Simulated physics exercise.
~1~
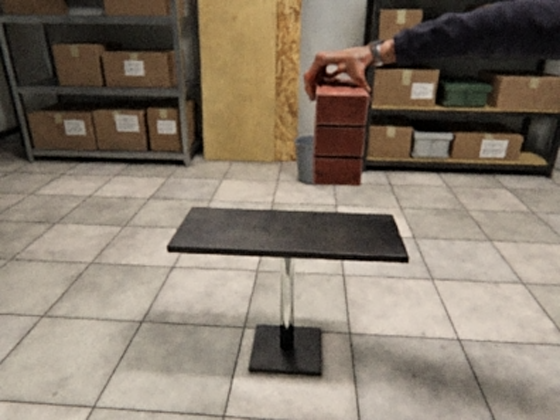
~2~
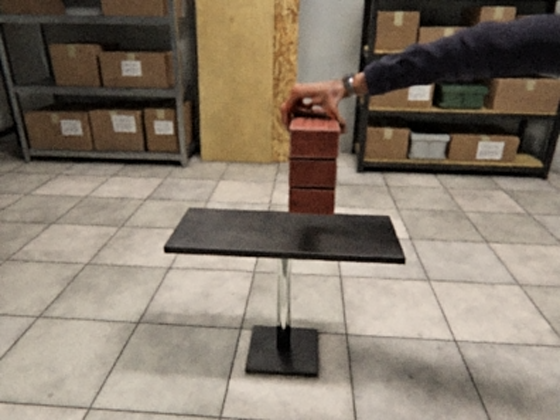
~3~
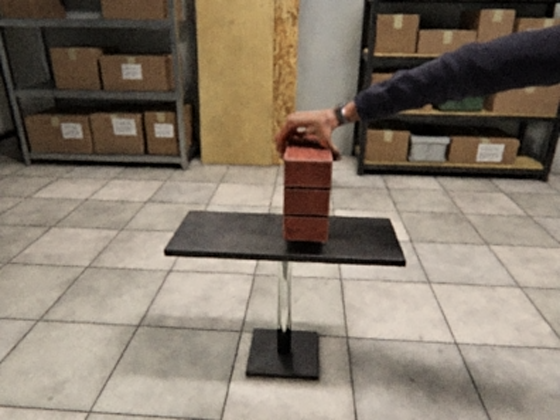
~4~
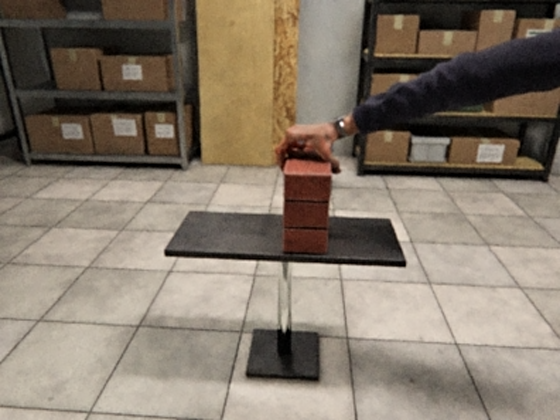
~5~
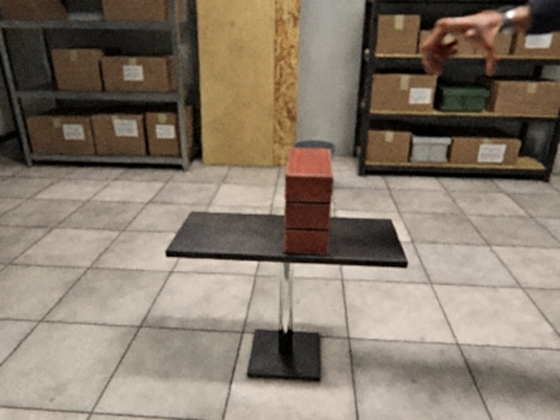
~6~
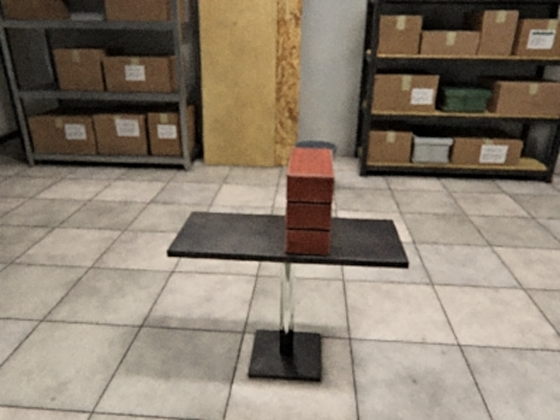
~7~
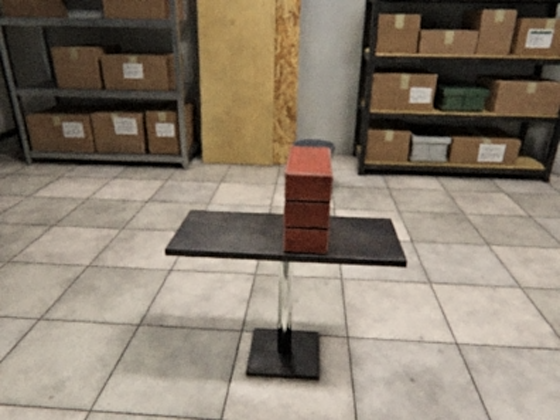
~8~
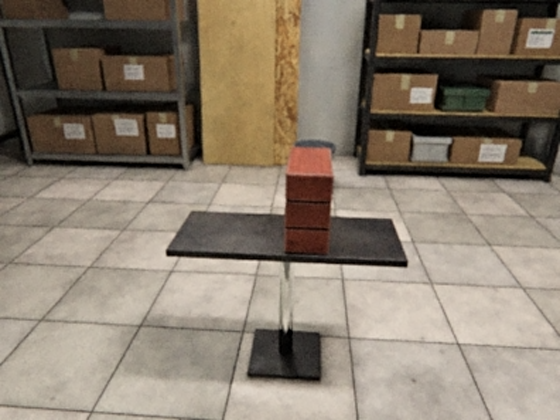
A hand and forearm in a dark sleeve reach in from the right, gripping a stack of three red bricks, in a tiled storeroom seen from the front by a slightly swaying camera. A small black stand with a flat top, a slim post and a square base stands in the middle, with shelves of cardboard boxes behind. The hand carries the bricks left and down, then lowers them onto the top, just right of the post. It lets go and draws back to the right, out of view. The bricks stay put and the stand remains upright and steady.
